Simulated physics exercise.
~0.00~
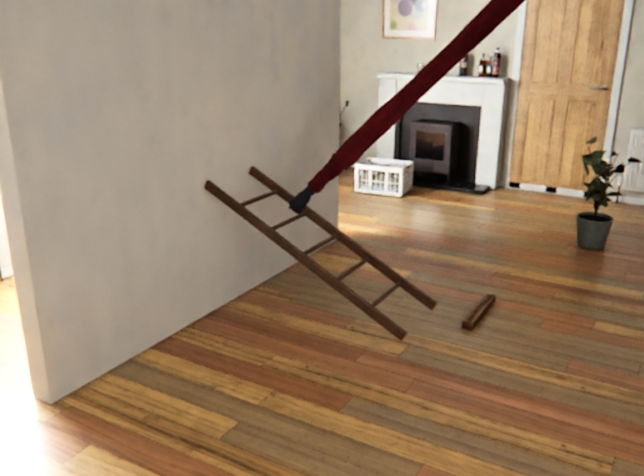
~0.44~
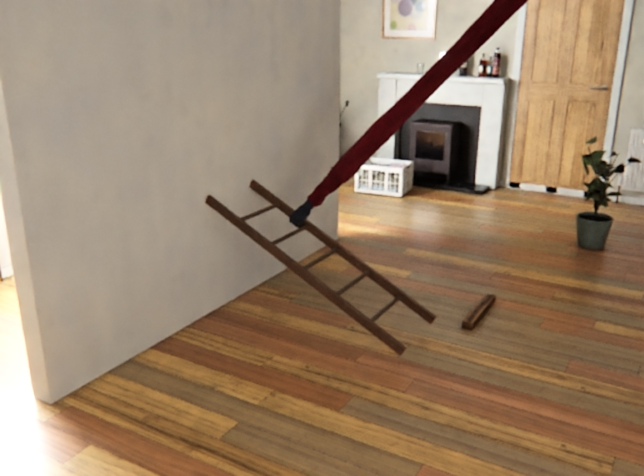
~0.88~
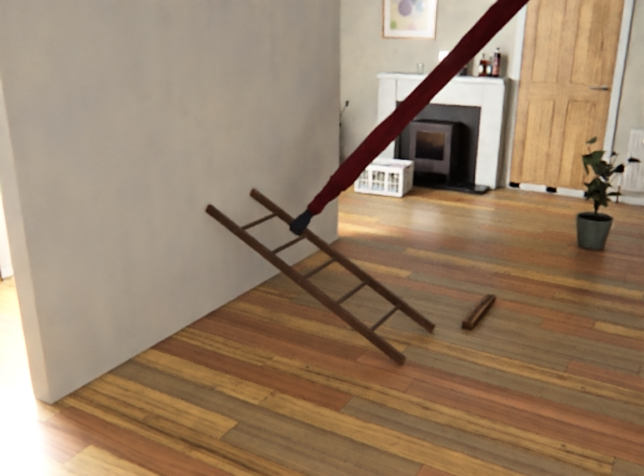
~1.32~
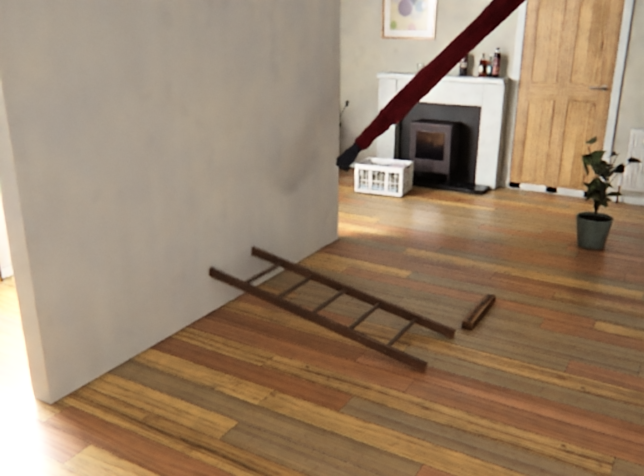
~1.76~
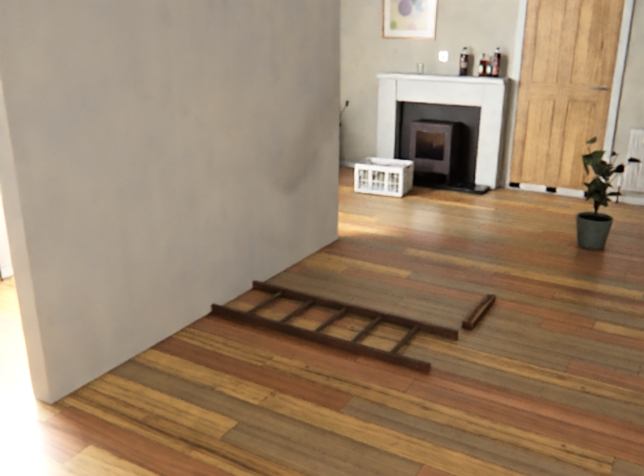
A brown ladder is leaned against the wall, then released, and slides down flat onto the floor.
